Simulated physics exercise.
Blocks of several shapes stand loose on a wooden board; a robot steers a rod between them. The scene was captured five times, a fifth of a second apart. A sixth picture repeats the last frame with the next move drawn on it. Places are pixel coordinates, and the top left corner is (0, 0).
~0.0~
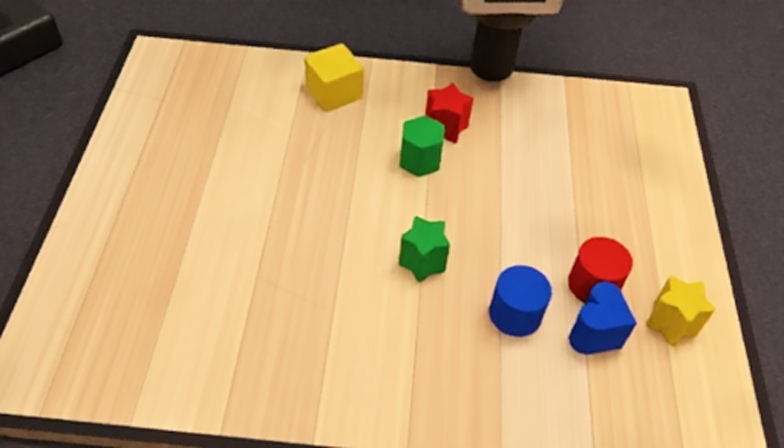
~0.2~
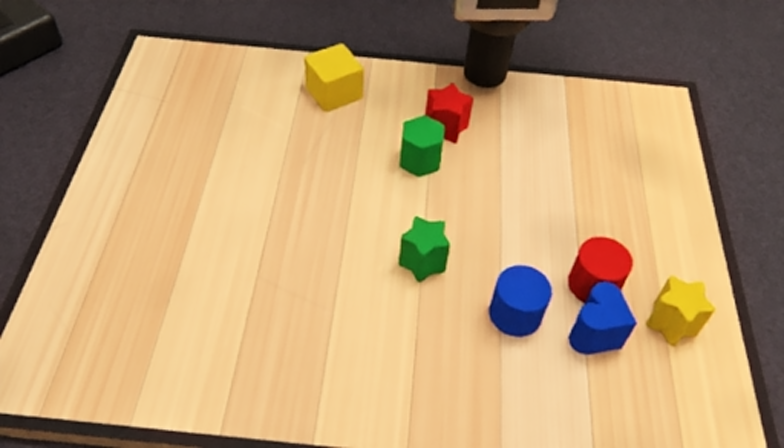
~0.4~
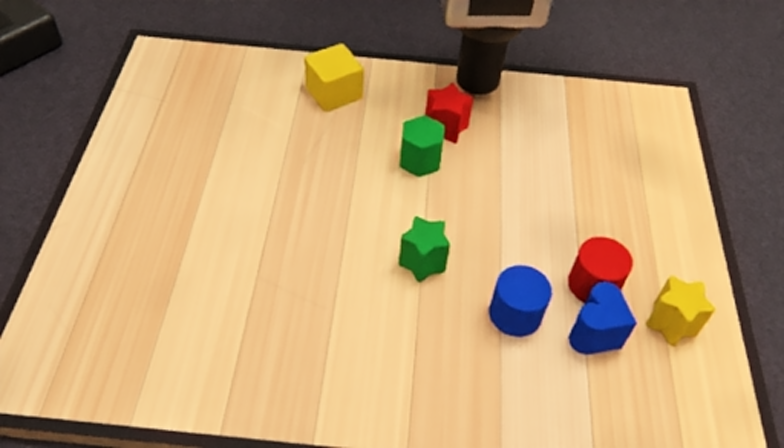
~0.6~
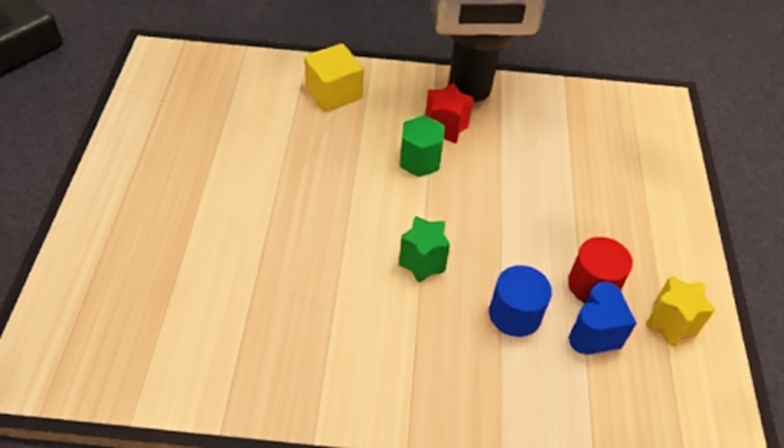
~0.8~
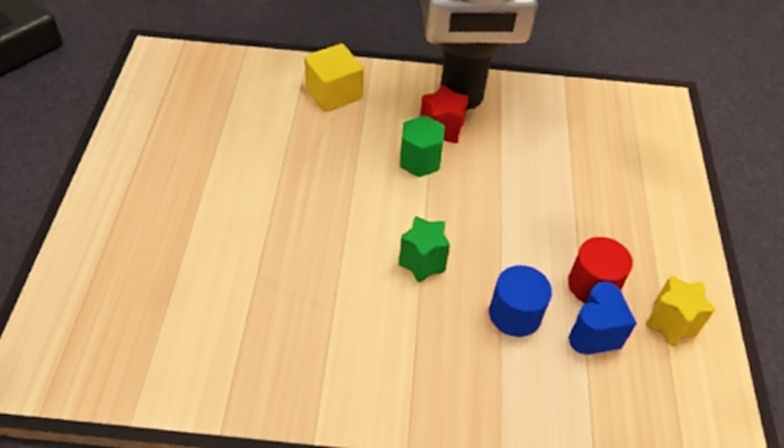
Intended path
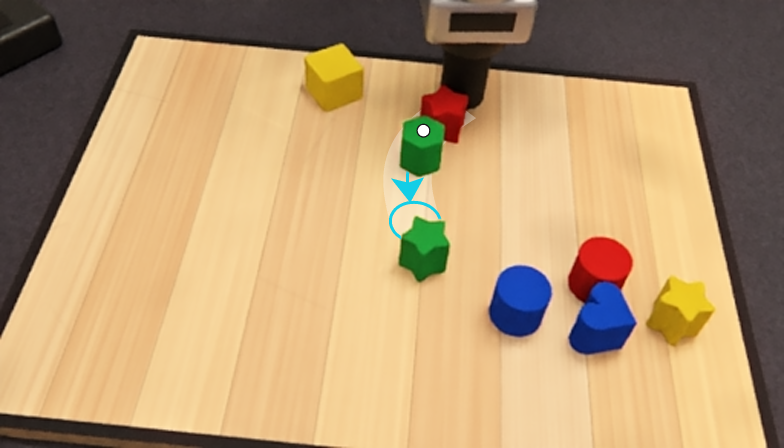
On a wooden board, a robot's rod moves down-left and slightly nudges the red star left.
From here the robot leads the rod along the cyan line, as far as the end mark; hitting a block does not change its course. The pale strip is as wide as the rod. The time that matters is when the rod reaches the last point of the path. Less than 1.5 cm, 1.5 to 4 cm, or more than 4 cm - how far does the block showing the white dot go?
Result: Over 4 cm.
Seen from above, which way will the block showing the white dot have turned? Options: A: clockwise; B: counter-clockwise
The one that fits is B, counter-clockwise.
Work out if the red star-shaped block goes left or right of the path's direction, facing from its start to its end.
The answer is right.
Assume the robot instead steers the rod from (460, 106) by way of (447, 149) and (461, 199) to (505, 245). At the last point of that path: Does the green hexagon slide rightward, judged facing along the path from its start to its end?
My answer is yes.
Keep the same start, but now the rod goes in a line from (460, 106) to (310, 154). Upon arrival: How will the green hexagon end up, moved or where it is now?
By then it is displaced.
Drawn move, from (460, 106) through (424, 135) and (408, 175) to (415, 222); the dot is on the green hexagon.
The first path, step by step. One third of the way, rod (425, 124); green hexagon (405, 160), turned 55° anticlockwise; red star-shaped block (407, 129).
Two thirds of the way, rod (409, 165); green hexagon (387, 204), turned 85° anticlockwise; red star-shaped block (381, 169).
At the end, rod (417, 212); green hexagon (373, 228), turned 115° anticlockwise; green star-shaped block still; red star-shaped block (371, 190), turned 55° clockwise.
